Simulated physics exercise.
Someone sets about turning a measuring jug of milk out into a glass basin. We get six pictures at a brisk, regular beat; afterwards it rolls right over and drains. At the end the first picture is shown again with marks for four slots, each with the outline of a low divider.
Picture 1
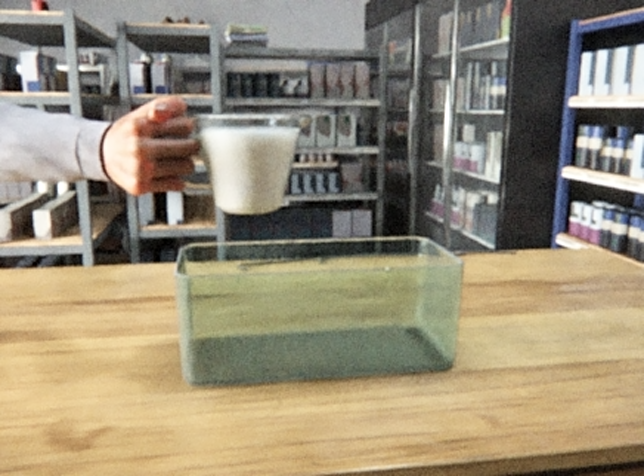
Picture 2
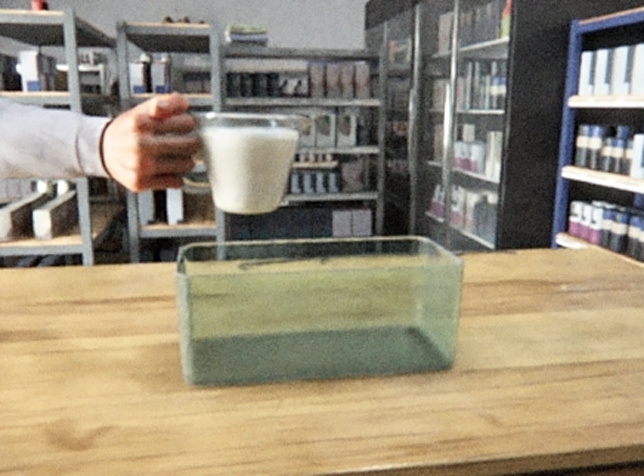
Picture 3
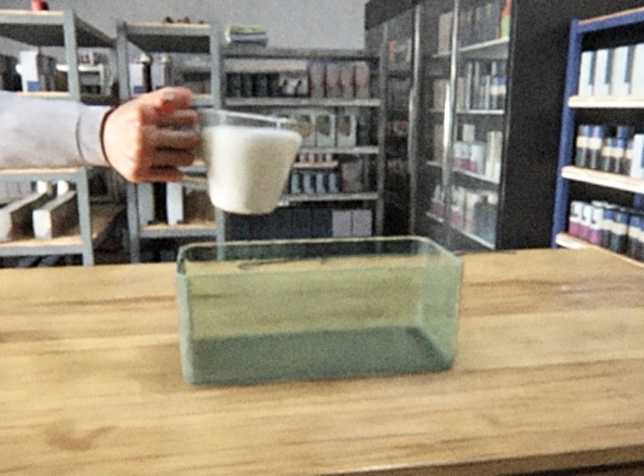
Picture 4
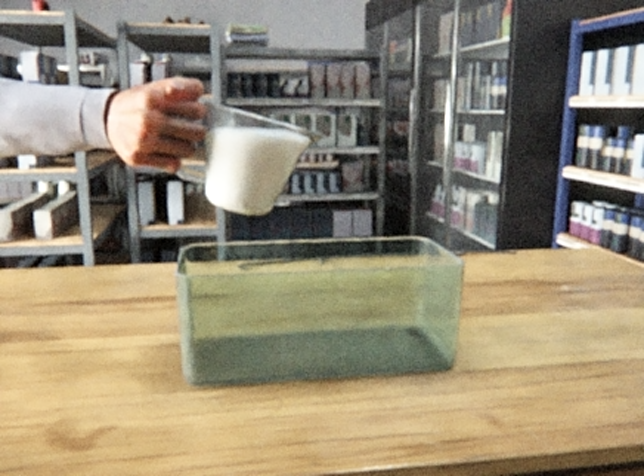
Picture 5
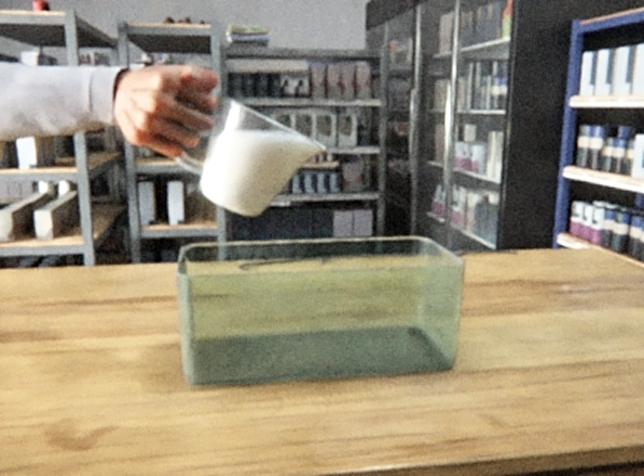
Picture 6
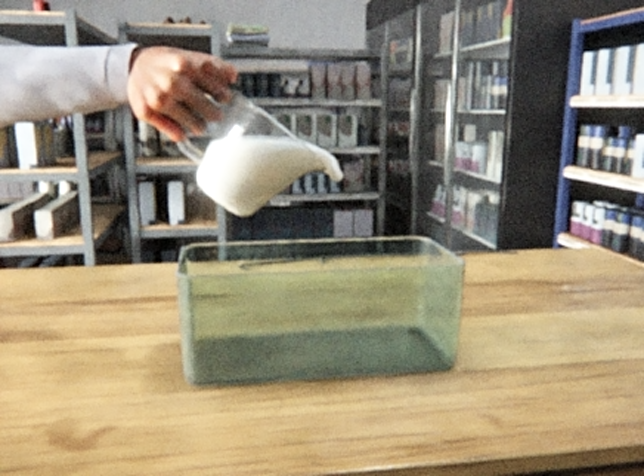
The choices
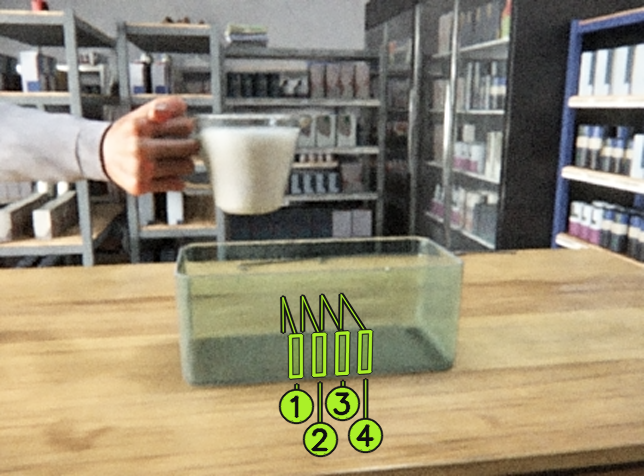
The clip shows a hand at the left holding a clear jug of milk above a rectangular glass basin on a wooden table, then tilting it rightward until milk begins to pass over the lip.
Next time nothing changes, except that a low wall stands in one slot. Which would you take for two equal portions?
4 beats the others.
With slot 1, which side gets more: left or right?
More ends on the right.
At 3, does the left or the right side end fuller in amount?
The right one.
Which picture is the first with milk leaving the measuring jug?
Picture 5.
On the marked copy, 1 at (296, 384); 2 at (320, 383); 3 at (342, 381); 4 at (365, 379).
If 1 is chosen, about 3 % ends left of the wall and 96 % right of it.
If 2 is chosen, about 6 % ends left of the wall and 93 % right of it.
If 3 is chosen, about 21 % ends left of the wall and 78 % right of it.
If 4 is chosen, about 54 % ends left of the wall and 46 % right of it.
